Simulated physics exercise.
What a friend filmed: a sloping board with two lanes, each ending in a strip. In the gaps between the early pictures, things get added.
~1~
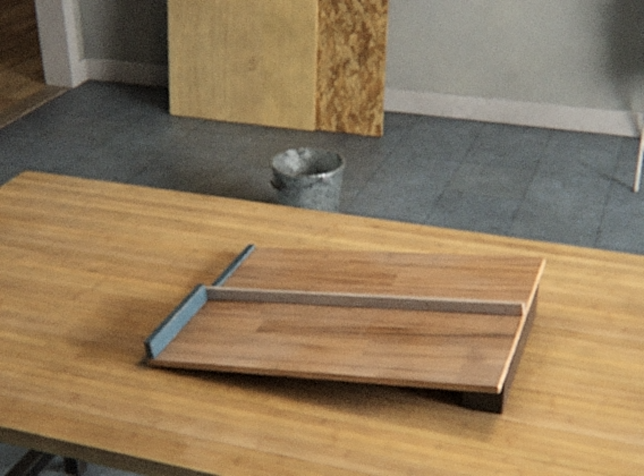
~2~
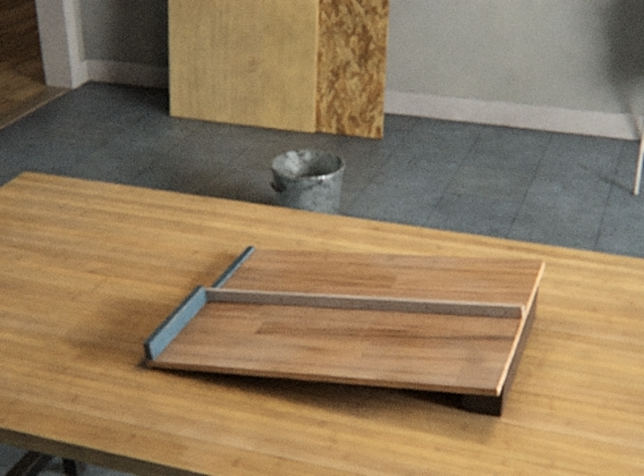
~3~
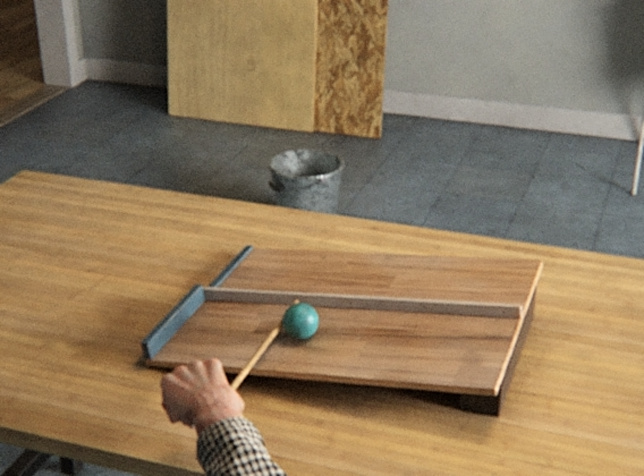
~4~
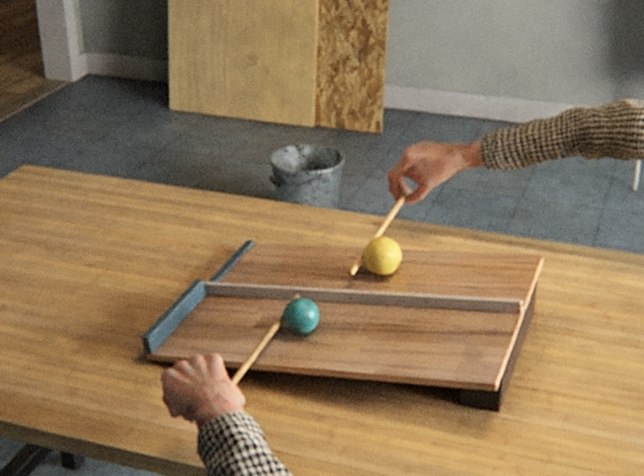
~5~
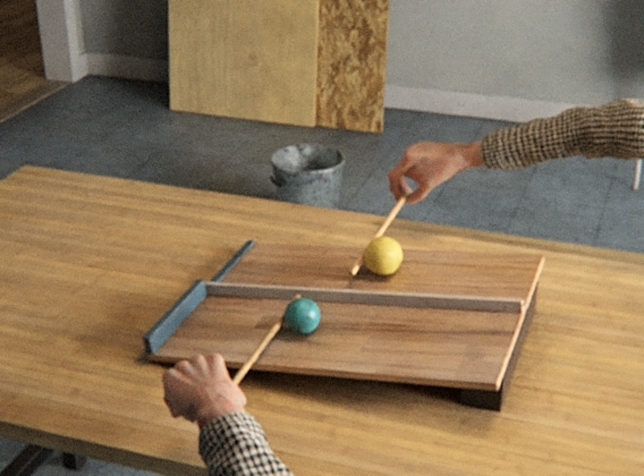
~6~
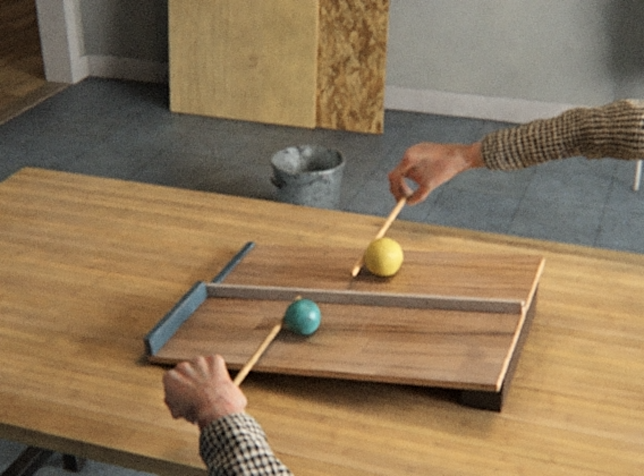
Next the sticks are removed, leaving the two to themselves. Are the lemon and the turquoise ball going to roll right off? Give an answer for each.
Outcome: The lemon is going to make it past the strip, the turquoise ball is going to come to rest at the strip.
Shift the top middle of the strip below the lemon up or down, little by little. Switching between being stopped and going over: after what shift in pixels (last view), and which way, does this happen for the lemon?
Roughly 4 pixels, upward.
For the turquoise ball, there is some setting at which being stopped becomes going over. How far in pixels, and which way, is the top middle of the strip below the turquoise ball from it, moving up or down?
It takes a move of about 12 pixels downwards.
Then, 0.58 s after the last picture, lemon rolling on the board near (317, 255); turquoise ball rolling on the board near (233, 313).
Then, 1.08 s after the last picture, lemon off the board near (177, 251); turquoise ball resting against the strip near (195, 311).
By the end, the lemon goes over the end; the turquoise ball is held by the strip, near (195, 311).
